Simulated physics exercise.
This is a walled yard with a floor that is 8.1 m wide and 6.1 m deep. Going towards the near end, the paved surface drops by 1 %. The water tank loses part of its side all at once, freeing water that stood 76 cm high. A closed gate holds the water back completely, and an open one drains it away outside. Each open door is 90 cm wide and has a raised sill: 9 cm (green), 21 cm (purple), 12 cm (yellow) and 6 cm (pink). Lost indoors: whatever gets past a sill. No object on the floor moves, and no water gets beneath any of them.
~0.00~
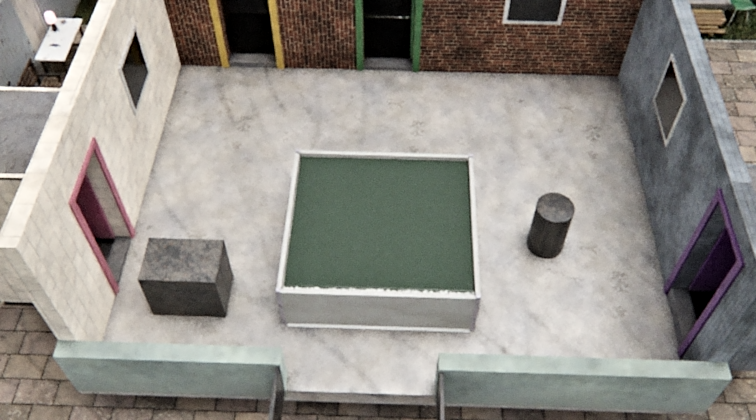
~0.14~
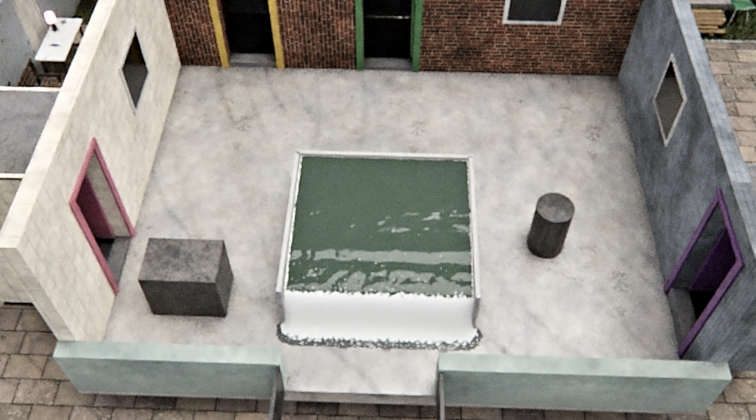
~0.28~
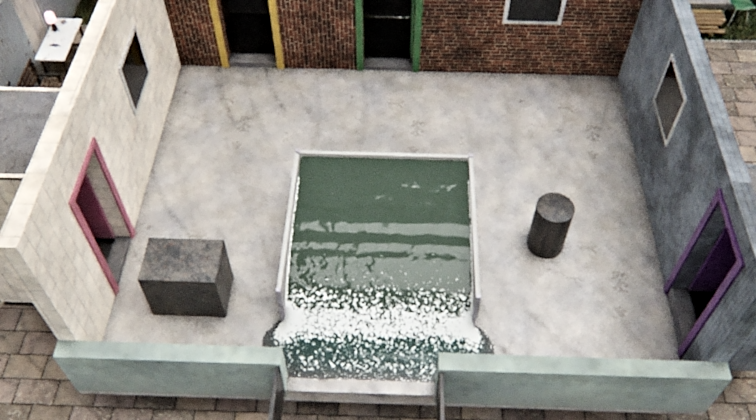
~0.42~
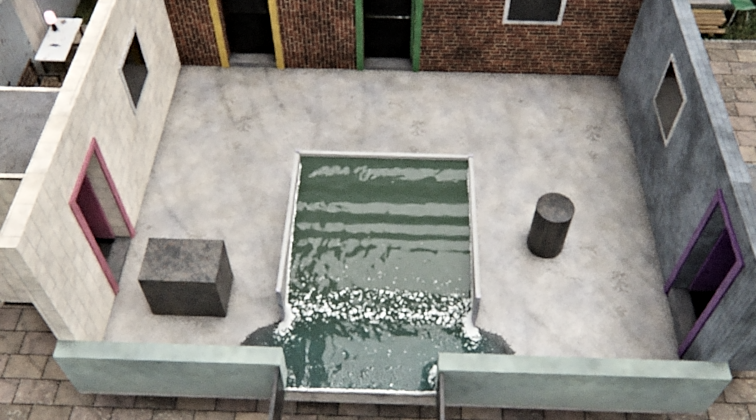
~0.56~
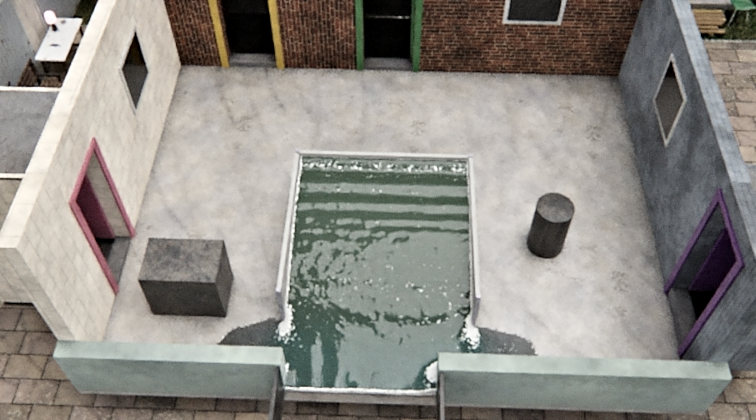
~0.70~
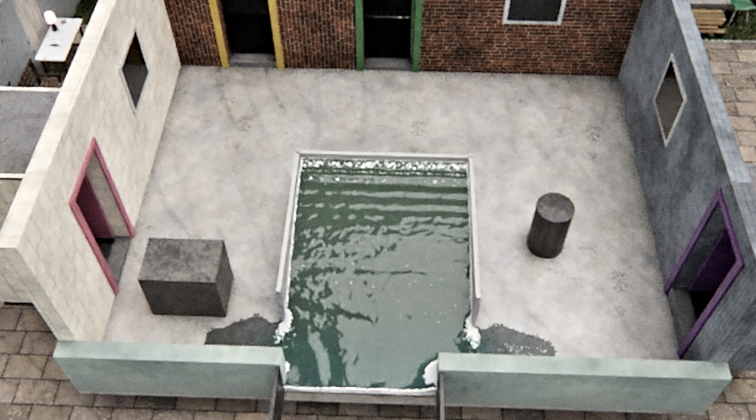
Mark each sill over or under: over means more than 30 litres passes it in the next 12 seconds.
Green door - under; purple door - under; yellow door - under; pink door - under.
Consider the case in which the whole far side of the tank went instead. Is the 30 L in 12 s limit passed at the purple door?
Compared with the limit, purple is less.
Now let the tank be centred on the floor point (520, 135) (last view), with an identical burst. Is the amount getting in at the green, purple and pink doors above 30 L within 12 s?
Green: Within limit; purple: Too much; pink: Too much.
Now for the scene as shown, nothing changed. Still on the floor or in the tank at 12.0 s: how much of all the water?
28 %.
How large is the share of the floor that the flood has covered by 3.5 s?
Some 35 per cent of the floor is wet.
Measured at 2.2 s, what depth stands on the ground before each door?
Centimetres: Green 0 / purple 22 / yellow 0 / pink 4.
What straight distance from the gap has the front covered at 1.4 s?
4.2 m.
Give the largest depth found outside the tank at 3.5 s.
Up to near 22 cm.
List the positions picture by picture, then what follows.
The first frame shows still water, 76 cm deep, in the water tank at (381, 222).
In the second frame, water pours out at (378, 315) and has run 1.4 m, to (476, 332); typically 9 cm deep outside, 76 cm at the water tank's back.
In the third frame, water pours out at (378, 316) and has run 1.6 m, to a hidden place; typically 15 cm deep outside, 76 cm at the water tank's back.
In the fourth frame, water pours out at (378, 316) and has run 1.9 m, to a hidden place; typically 16 cm deep outside, 76 cm at the water tank's back.
In the fifth frame, water pours out at (378, 317) and has run 2.3 m, to a hidden place; typically 18 cm deep outside, 70 cm at the water tank's back.
In the sixth frame, water pours out at (378, 317) and has run 2.7 m, to a hidden place; typically 20 cm deep outside, 64 cm at the water tank's back.
After 1.4 s water covers 20 % of the floor and is deepest (50 cm) near (452, 379); green door not reached, purple door not reached, yellow door not reached, pink door not reached.
After 2.2 s water covers 25 % of the floor and is deepest (38 cm) near (452, 379); green door not reached, purple door 22 cm at the sill, 0 L in, yellow door not reached, pink door 4 cm at the sill, 0 L in.
After 3.5 s water covers 35 % of the floor and is deepest (22 cm) near (680, 387); green door not reached, purple door 17 cm at the sill, 3 L in, yellow door not reached, pink door 6 cm at the sill, 0 L in.
After 7.0 s water covers 70 % of the floor and is deepest (9 cm) near (96, 367); green door 2 cm at the sill, 0 L in, purple door 7 cm at the sill, 3 L in, yellow door 3 cm at the sill, 0 L in, pink door 5 cm at the sill, 0 L in.
After 12.0 s water covers 95 % of the floor and is deepest (6 cm) near (348, 181); green door 1 cm at the sill, 0 L in, purple door 4 cm at the sill, 3 L in, yellow door 2 cm at the sill, 0 L in, pink door 3 cm at the sill, 1 L in.
